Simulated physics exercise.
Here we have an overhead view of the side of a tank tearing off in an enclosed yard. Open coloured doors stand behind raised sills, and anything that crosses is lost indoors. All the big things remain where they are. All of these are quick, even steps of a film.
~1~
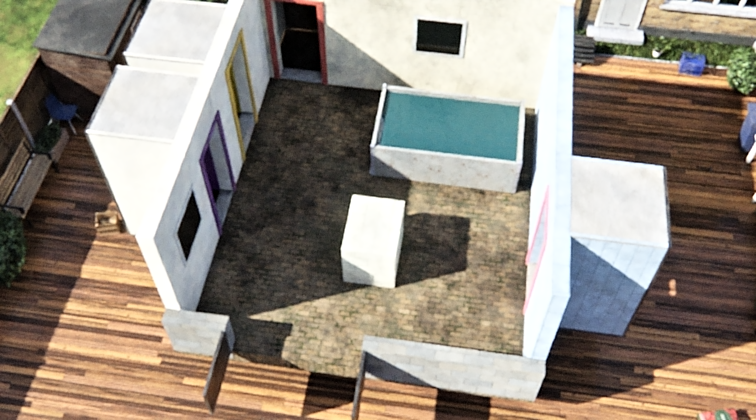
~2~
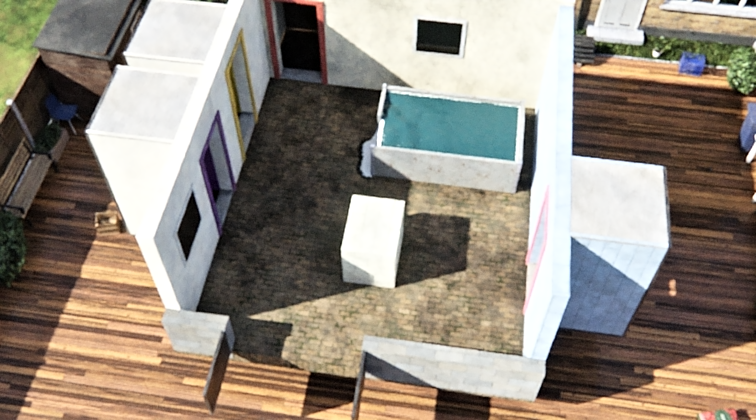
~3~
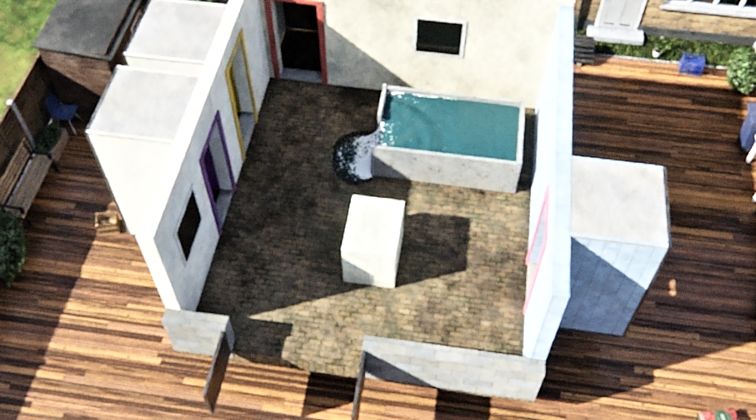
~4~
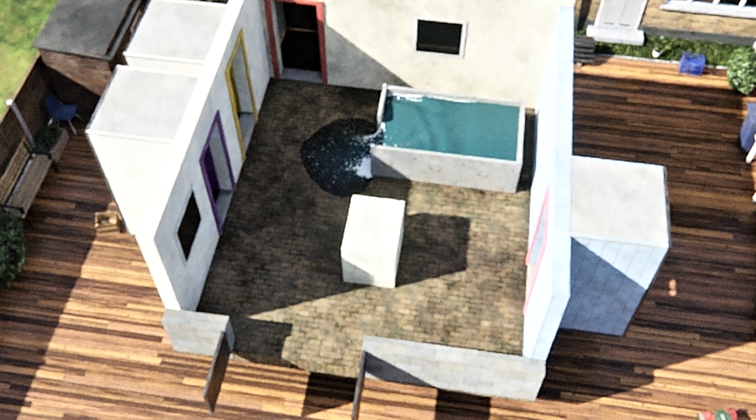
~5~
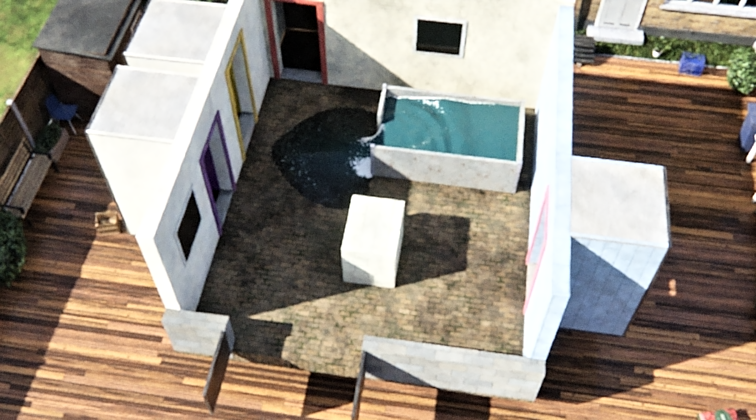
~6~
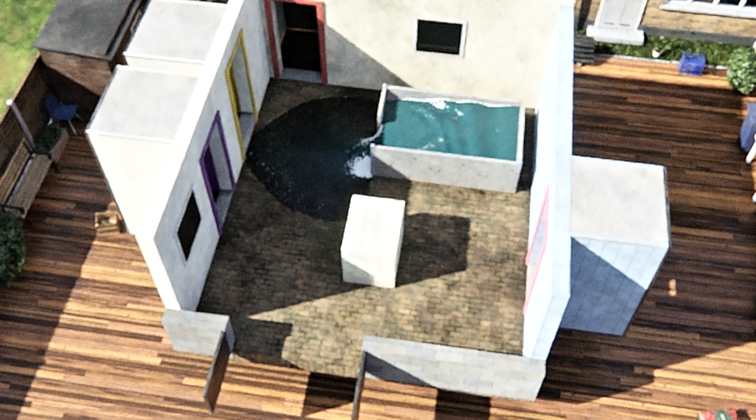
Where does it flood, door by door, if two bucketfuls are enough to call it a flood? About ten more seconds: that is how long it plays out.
At the purple door it floods; at the red door it floods; at the pink door it does not flood; at the yellow door it does not flood.
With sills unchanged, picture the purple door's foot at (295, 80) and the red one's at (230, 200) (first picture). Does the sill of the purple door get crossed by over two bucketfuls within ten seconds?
Here the purple door exceeds it.
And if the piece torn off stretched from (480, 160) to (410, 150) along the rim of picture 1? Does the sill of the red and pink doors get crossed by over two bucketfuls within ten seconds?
Here's my take: Red fails to reach the limit, and pink surpasses the limit too.
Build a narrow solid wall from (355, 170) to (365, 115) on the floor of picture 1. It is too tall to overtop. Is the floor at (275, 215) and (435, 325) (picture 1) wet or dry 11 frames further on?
One after the other: Flooded, not flooded.
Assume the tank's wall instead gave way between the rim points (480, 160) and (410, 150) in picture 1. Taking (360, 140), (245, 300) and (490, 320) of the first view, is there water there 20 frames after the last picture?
Log: Point 1 unreached; point 2 inundated; point 3 inundated.
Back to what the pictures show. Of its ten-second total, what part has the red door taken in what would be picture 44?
Around 90 in a hundred.
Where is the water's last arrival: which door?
Answer - the pink-painted one.
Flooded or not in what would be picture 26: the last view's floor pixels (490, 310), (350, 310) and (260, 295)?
In that order the points end up high and dry, high and dry and soaked.
A moment on, water covers 30 % of the floor; the purple door under two buckets in, the red door wet at the sill, nothing in, the pink door not reached, the yellow door wet at the sill, nothing in.
Next, water covers 40 % of the floor; the purple door over two buckets in, the red door under two buckets in, the pink door not reached, the yellow door wet at the sill, nothing in.
Then, water covers 45 % of the floor; the purple door far over two buckets in, the red door far over two buckets in, the pink door not reached, the yellow door wet at the sill, nothing in.
Later, water covers 70 % of the floor; the purple door far over two buckets in, the red door far over two buckets in, the pink door not reached, the yellow door wet at the sill, nothing in.
In the end, water covers 85 % of the floor; the purple door far over two buckets in, the red door far over two buckets in, the pink door wet at the sill, nothing in, the yellow door wet at the sill, nothing in.
